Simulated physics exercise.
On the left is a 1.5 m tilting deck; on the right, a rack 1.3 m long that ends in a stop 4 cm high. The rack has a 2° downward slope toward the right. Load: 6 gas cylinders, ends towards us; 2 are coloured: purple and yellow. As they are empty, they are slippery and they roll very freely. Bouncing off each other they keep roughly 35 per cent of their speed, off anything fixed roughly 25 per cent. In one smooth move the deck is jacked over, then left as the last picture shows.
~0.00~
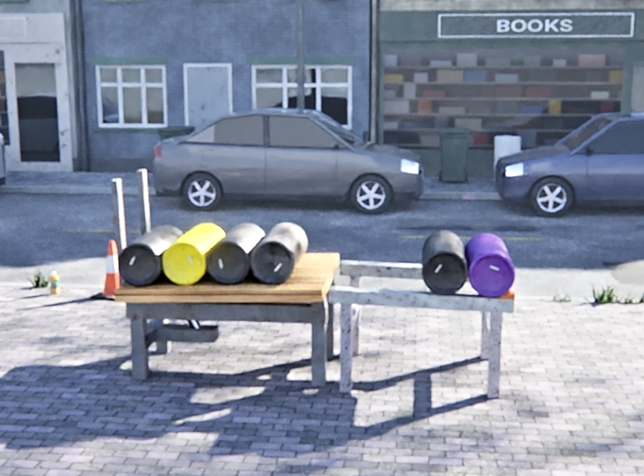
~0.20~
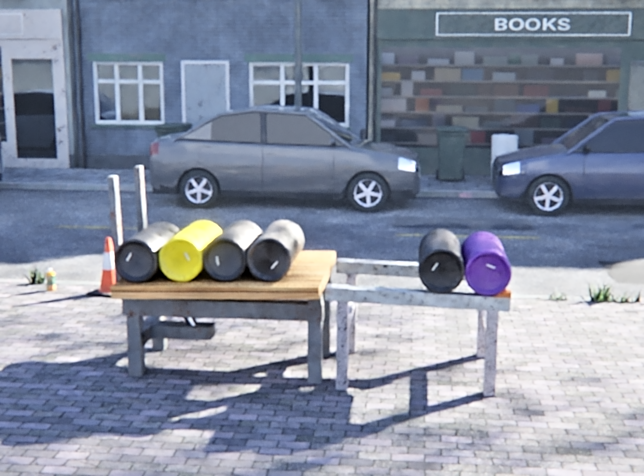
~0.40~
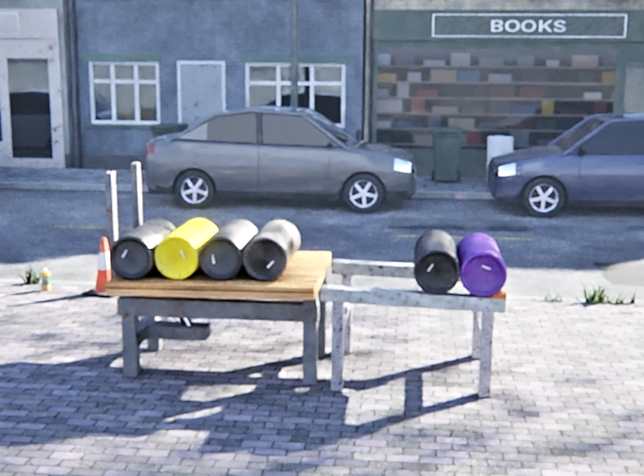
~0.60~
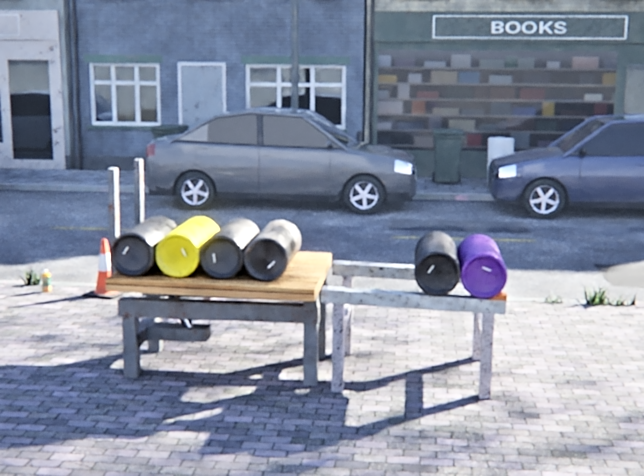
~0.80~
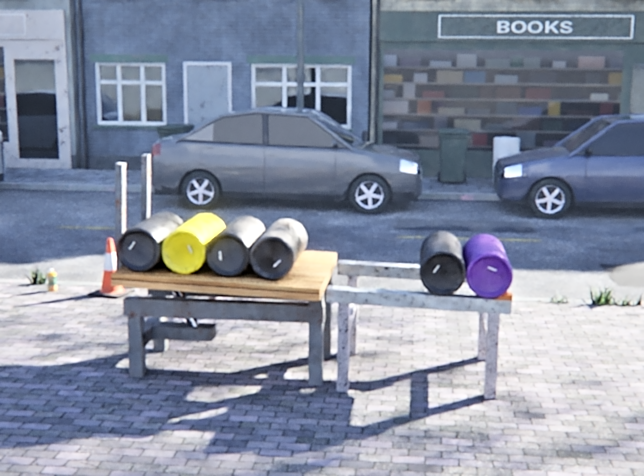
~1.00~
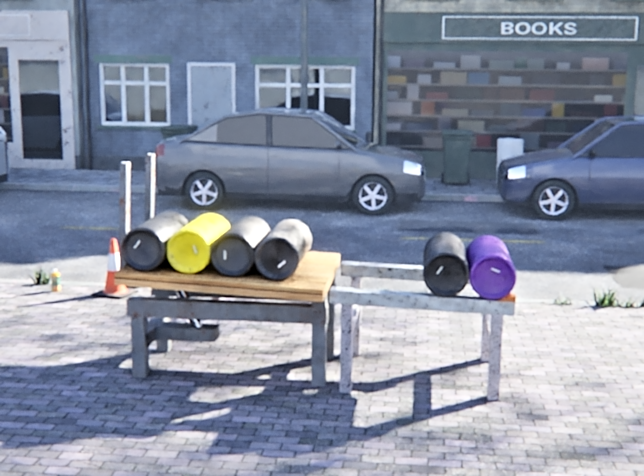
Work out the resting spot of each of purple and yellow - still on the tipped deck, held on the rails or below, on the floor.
Resting spots - purple: Held on the rails, yellow: Still on the tipped deck.
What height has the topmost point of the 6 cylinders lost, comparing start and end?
Roughly 0 cm.
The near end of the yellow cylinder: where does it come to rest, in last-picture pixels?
It comes to rest at about (312, 262).
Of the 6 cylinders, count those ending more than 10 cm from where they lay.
Counted: 4.
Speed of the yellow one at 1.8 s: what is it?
Speed: Approx. 0.2 m/s.
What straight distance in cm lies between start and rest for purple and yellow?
The purple one moved 5 and the yellow one moved 90.
Then, 1.8 s in, purple is on the rack, 15 cm from the rack's far end; yellow is on the deck, 90 cm from the hinge, rolling right; 0 past the stop so far.
Then, 2.9 s in, yellow is on the deck, 60 cm from the hinge, rolling right; still the same for purple; 0 past the stop so far.
In the end (4.1 s), purple is on the rack, 15 cm from the rack's far end; yellow is on the deck, 10 cm from the hinge; 0 past the stop so far.
